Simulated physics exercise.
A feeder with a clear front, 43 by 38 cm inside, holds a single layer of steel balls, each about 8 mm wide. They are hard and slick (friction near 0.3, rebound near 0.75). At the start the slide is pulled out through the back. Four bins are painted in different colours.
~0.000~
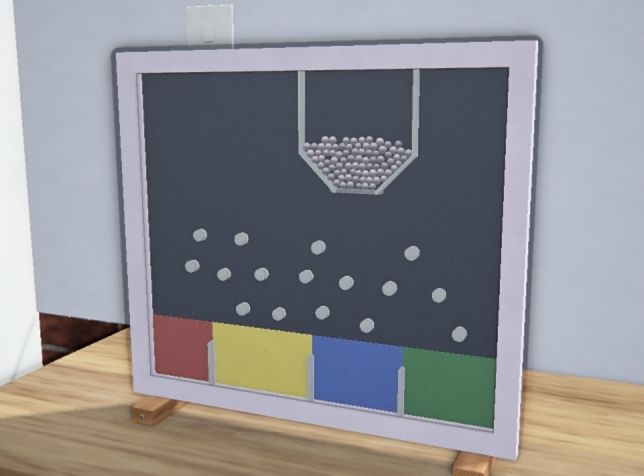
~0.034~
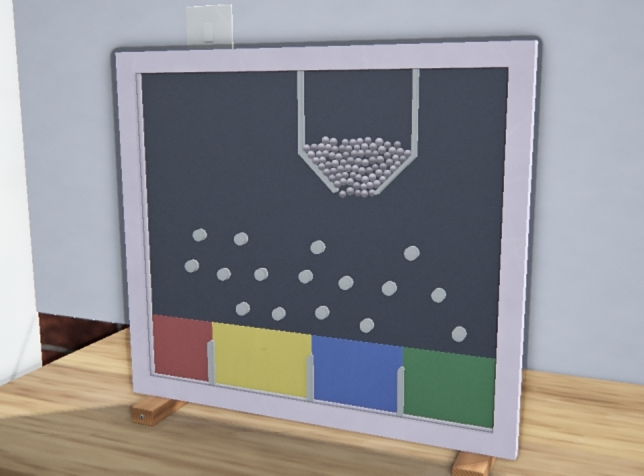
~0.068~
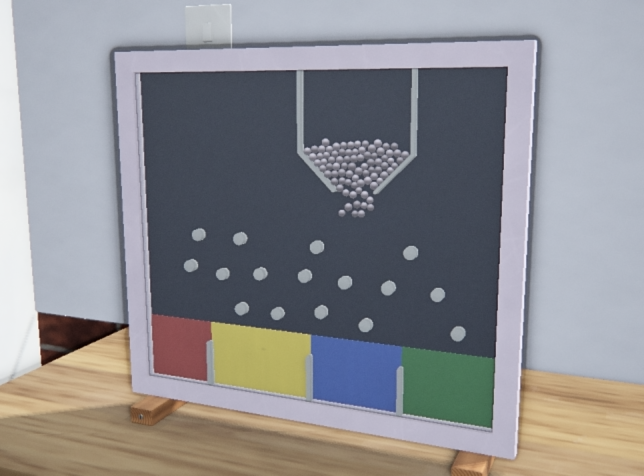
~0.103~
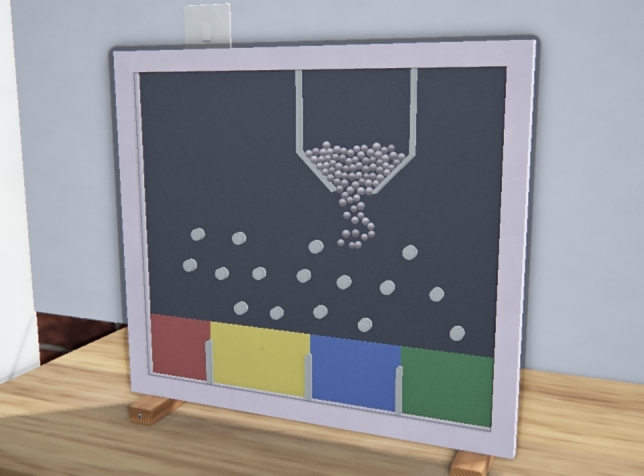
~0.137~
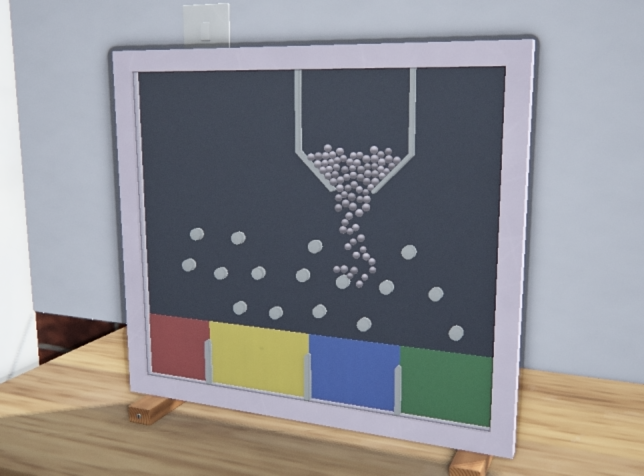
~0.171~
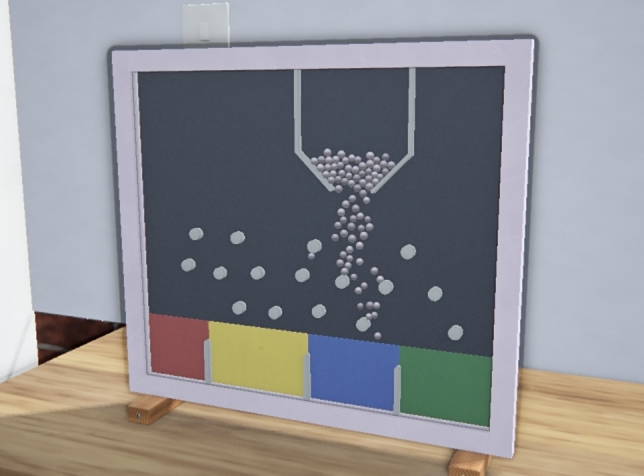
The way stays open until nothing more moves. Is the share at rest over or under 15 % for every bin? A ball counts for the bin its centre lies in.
Red under, blue over, green over, yellow over 15 %.
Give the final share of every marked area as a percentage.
Red bin: 0; blue bin: 45; green bin: 35; yellow bin: 20.
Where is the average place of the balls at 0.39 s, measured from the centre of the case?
About 7 cm right and 9 cm below.
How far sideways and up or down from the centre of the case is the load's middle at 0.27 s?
About 6 cm right and 2 cm below.
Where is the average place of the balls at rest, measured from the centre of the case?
About 7 cm right and 18 cm below.
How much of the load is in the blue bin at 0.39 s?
Roughly 20 per cent.
After 0.27 s, the balls' middle is 6 cm right of and 2 cm below the centre; blue 5 %, green 5 %.
After 0.39 s, the balls' middle is 7 cm right of and 9 cm below the centre; blue 20 %, green 15 %, yellow 5 %.
After 0.62 s, the balls' middle is 7 cm right of and 16 cm below the centre; blue 40 %, green 30 %, yellow 15 %.
Settled by 1.6 s, red 0 %, blue 45 %, green 35 %, yellow 20 %.
